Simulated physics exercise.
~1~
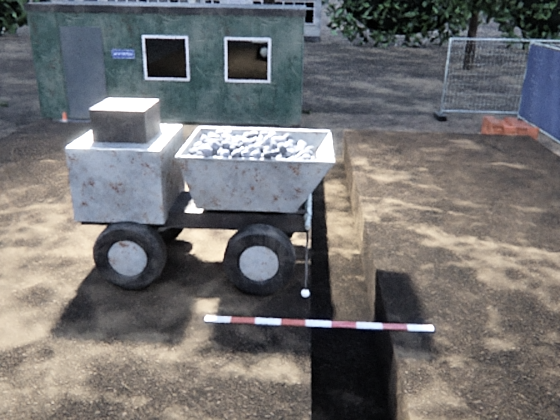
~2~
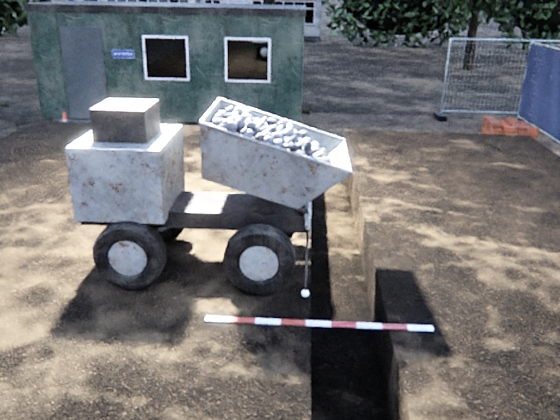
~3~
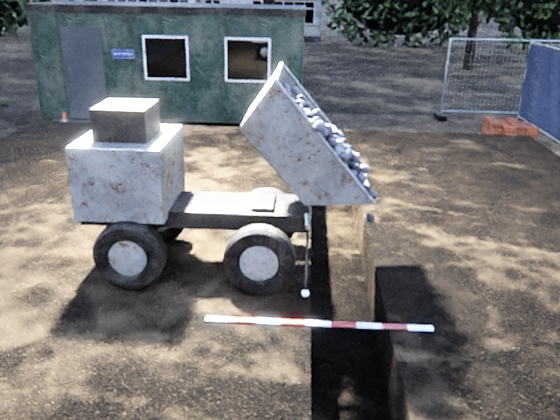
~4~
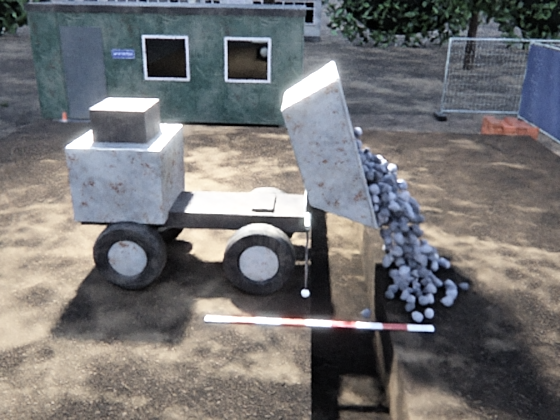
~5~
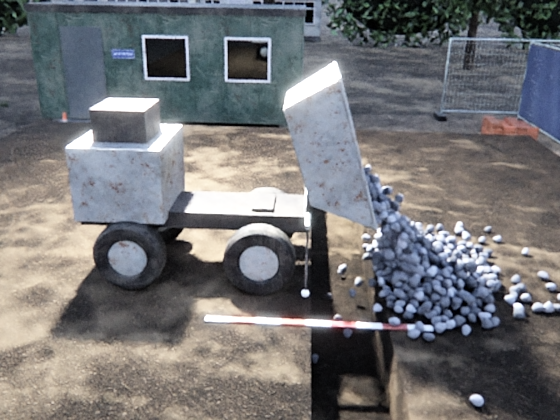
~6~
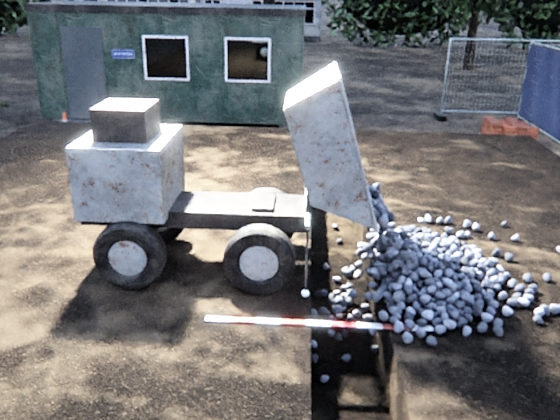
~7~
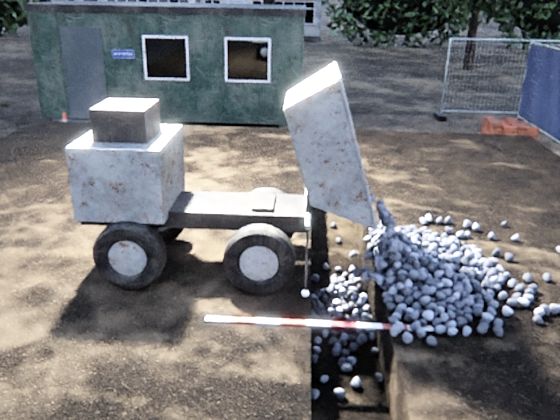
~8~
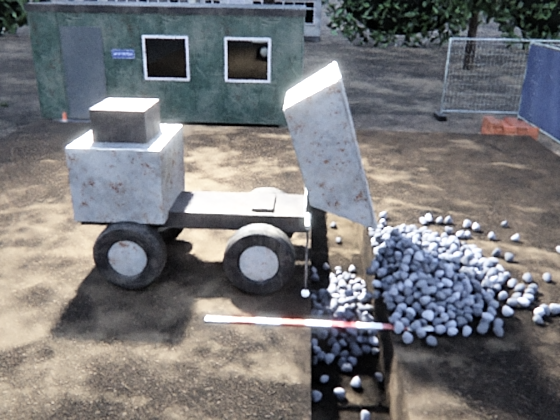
Small dumper tipping its skip of grey cobbles, most piling up beyond a trench and the rest dropping into it.
